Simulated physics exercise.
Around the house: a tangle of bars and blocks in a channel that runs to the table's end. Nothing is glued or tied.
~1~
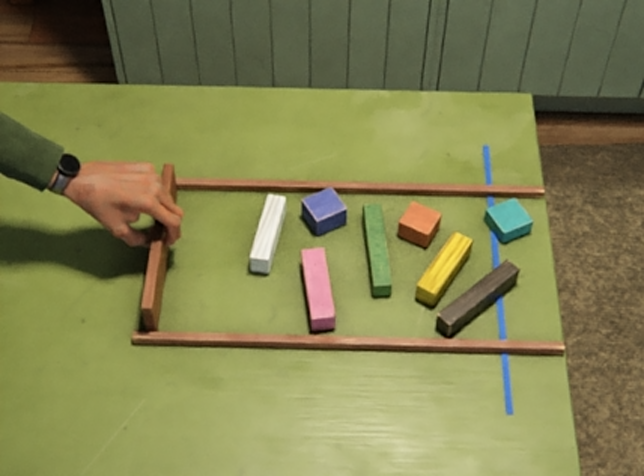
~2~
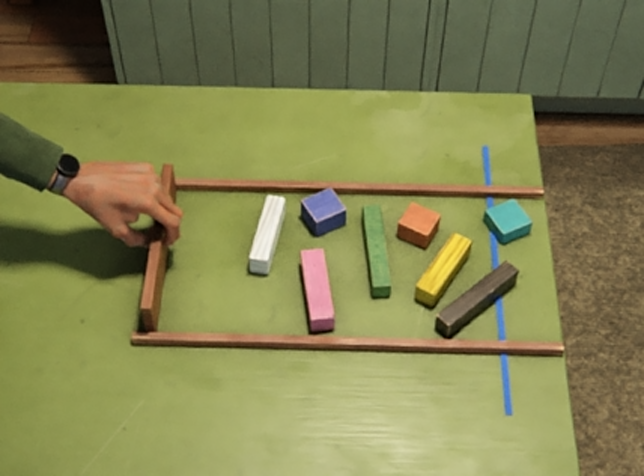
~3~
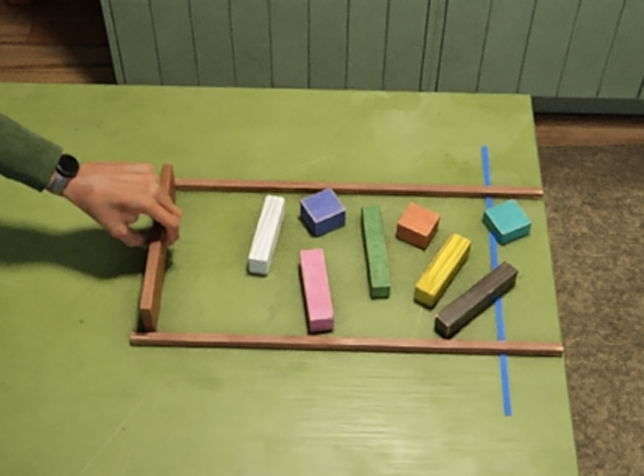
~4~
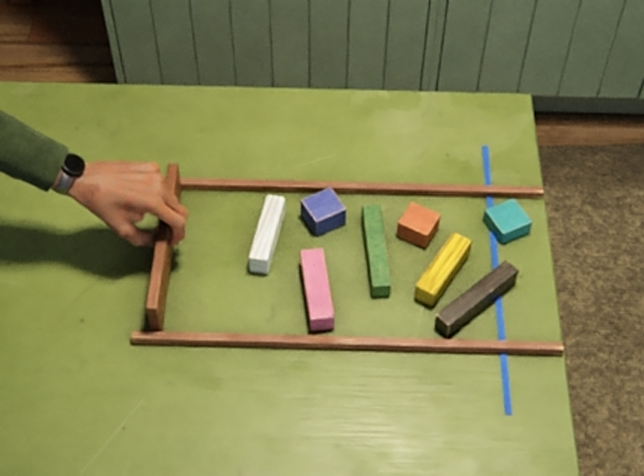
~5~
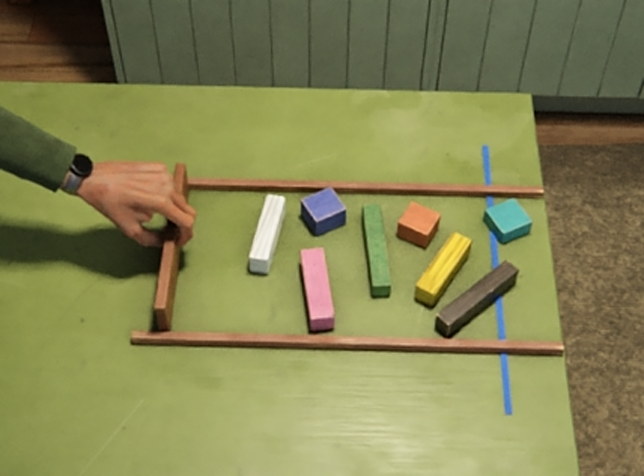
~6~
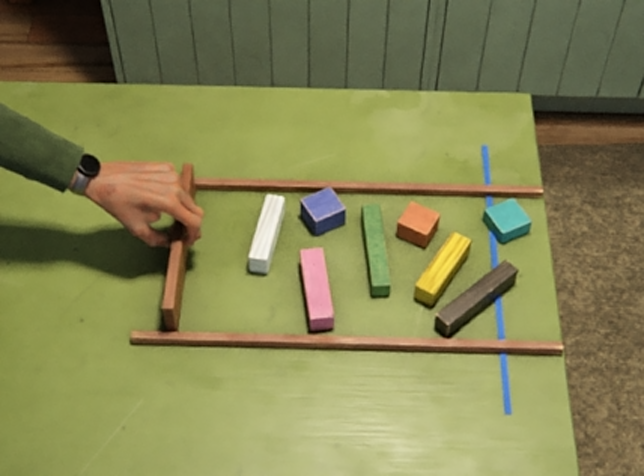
A hand in a green sleeve and dark watch grips an upright brown board at the left of a green tabletop, seen from above at an angle, with grey-green panelling behind. Between two wooden rails lie white, pink, green, yellow and black bars and blue, orange and turquoise blocks, with blue tape at right. The hand, at first still, slides the board slightly rightward, while the pieces and camera stay put.
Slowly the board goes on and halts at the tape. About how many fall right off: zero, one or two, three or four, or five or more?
The number that fall off is three or four.
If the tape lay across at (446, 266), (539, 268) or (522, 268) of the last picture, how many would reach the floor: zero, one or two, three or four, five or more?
Taking them in turn, none; at least five; at least five.
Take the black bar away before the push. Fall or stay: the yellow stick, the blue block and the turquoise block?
The yellow stick is lost; the blue block survives; the turquoise block tumbles off.
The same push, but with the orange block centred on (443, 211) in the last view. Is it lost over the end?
From there it falls.
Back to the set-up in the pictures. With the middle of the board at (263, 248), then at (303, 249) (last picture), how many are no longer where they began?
By then 1, and 3.
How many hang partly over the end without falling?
It comes to 1.
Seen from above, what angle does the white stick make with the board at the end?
Some 0 degrees.
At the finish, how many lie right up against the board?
It touches 2.
A little later, none off yet; turquoise block at rest near (507, 221); black bar at rest near (477, 298); yellow stick at rest near (443, 269).
Next, none off yet; turquoise block moving near (517, 219); black bar shifted a little near (489, 301); yellow stick shifted a little near (466, 274).
When it is over, the number that fall off is three or four; down, orange block, yellow stick, black bar and turquoise block.
